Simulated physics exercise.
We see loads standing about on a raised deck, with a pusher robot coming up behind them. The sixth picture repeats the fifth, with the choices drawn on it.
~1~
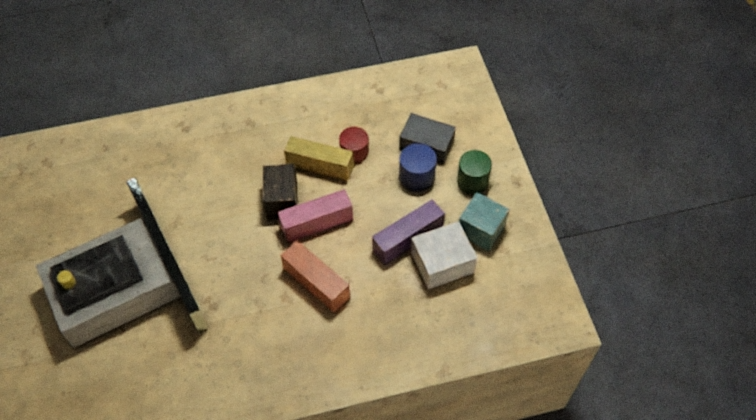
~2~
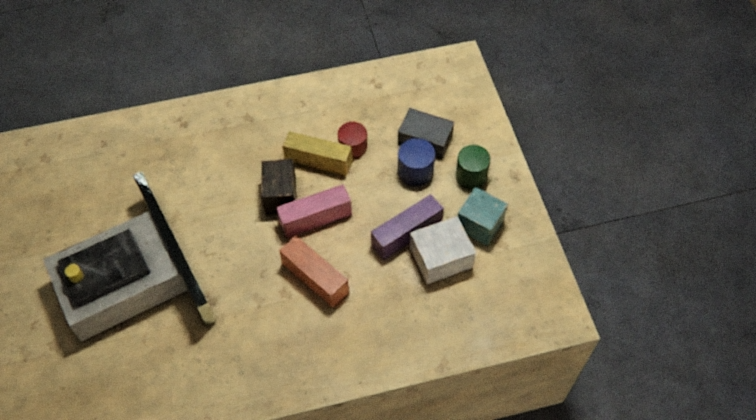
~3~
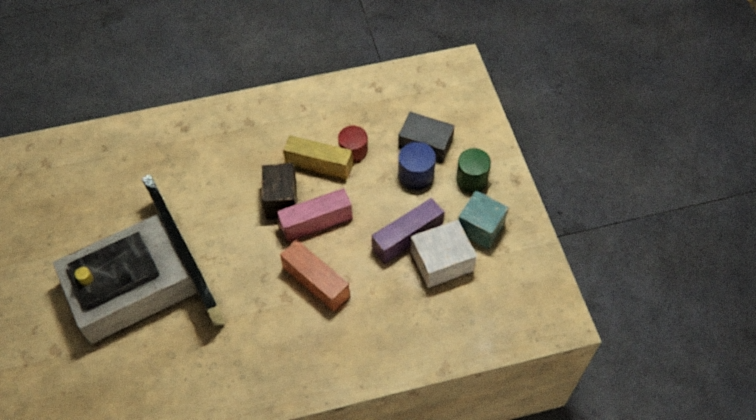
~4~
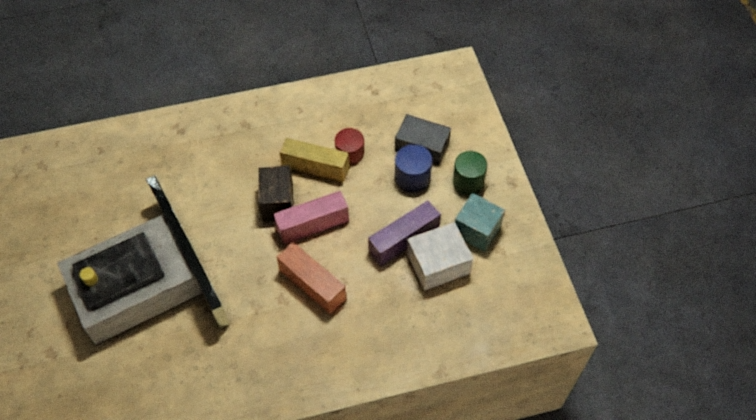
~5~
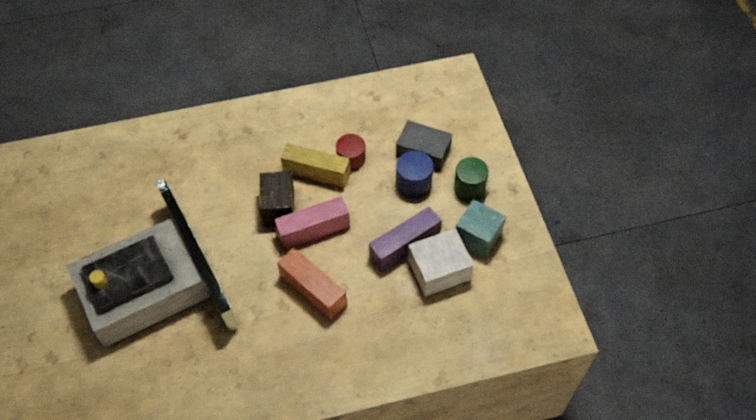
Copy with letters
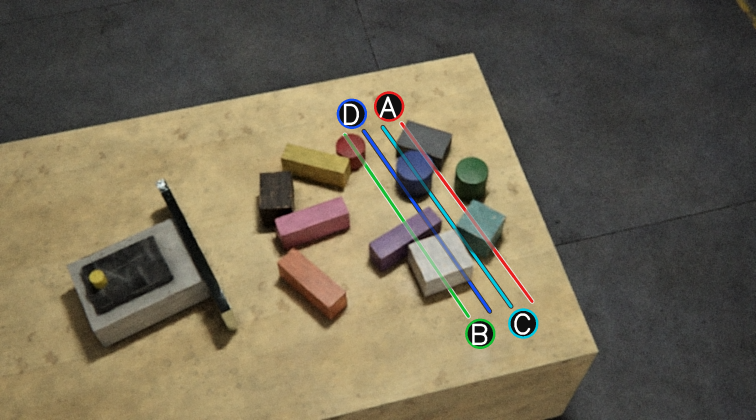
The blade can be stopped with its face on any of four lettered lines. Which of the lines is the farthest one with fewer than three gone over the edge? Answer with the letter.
It should halt at A.
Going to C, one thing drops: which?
The turquoise crate goes over.
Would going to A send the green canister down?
Yes.
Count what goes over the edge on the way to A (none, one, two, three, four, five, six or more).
By then, two.
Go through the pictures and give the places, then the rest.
In the first frame, green canister (474, 172); grey crate (427, 138); red canister (354, 145).
In the second frame, robot (109, 264); pink bar (315, 211).
In the third frame, robot (119, 266); yellow bar (318, 157).
In the fourth frame, robot (124, 267); blue canister (413, 168).
In the fifth frame, robot (133, 270); white crate (440, 263); black crate (277, 199); green canister (471, 179).
On the marked copy, A at (463, 206); B at (403, 219); C at (443, 211); D at (423, 215).
Following A. Soon after the start, robot (235, 248); orange bar (337, 278); black crate (290, 191).
Later, robot (334, 226); turquoise crate (501, 222); green canister (479, 174).
In the end, robot (411, 210); turquoise crate over the edge; green canister over the edge; two fallen.
As for the rest, B is within the limit but short; C is within the limit but short; D is within the limit but short.
